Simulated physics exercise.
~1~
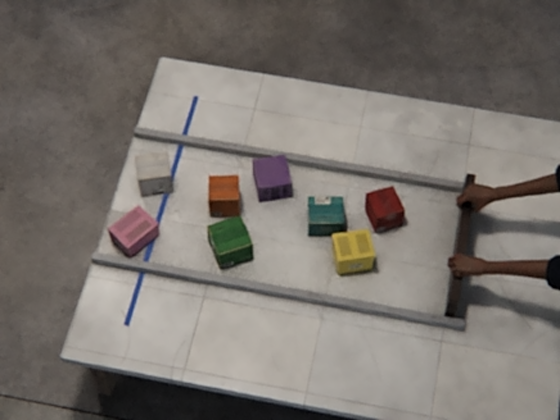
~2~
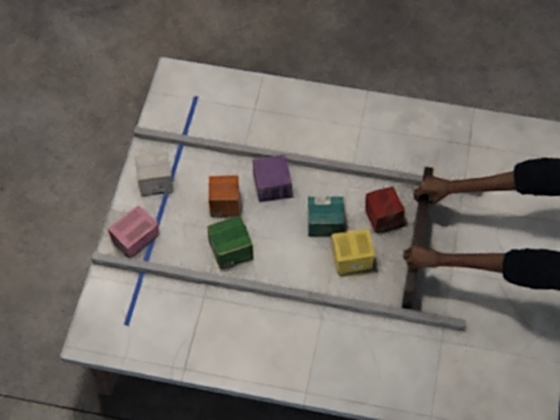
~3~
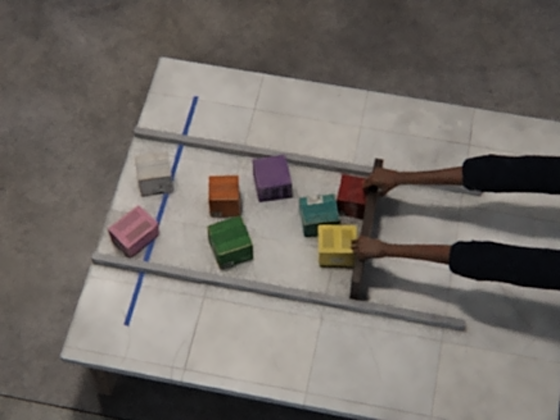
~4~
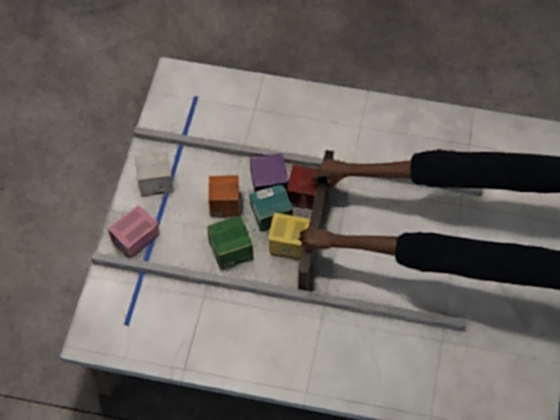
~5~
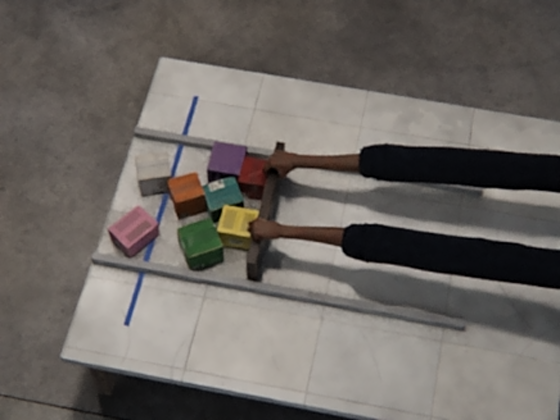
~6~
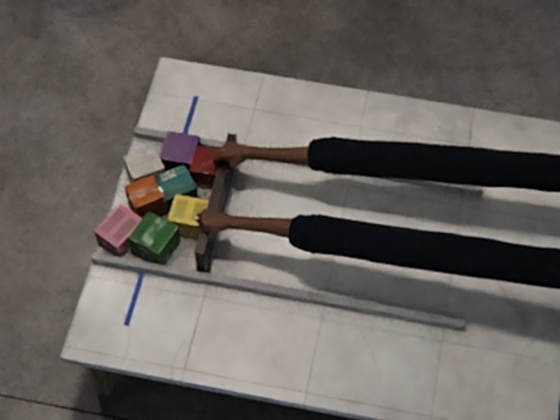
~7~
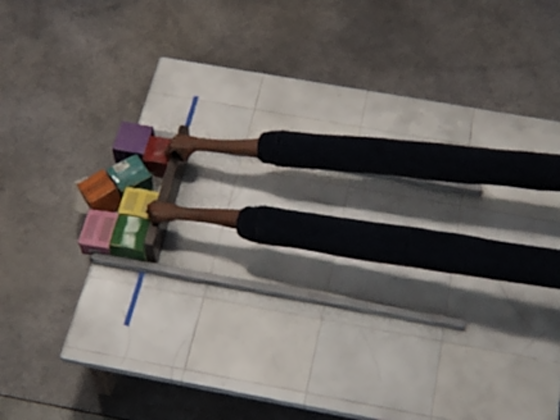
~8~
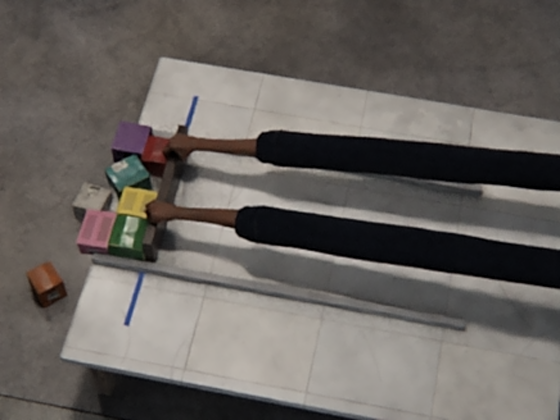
A plank pushed by two hands herds blocks left, and orange and white ones drop off.
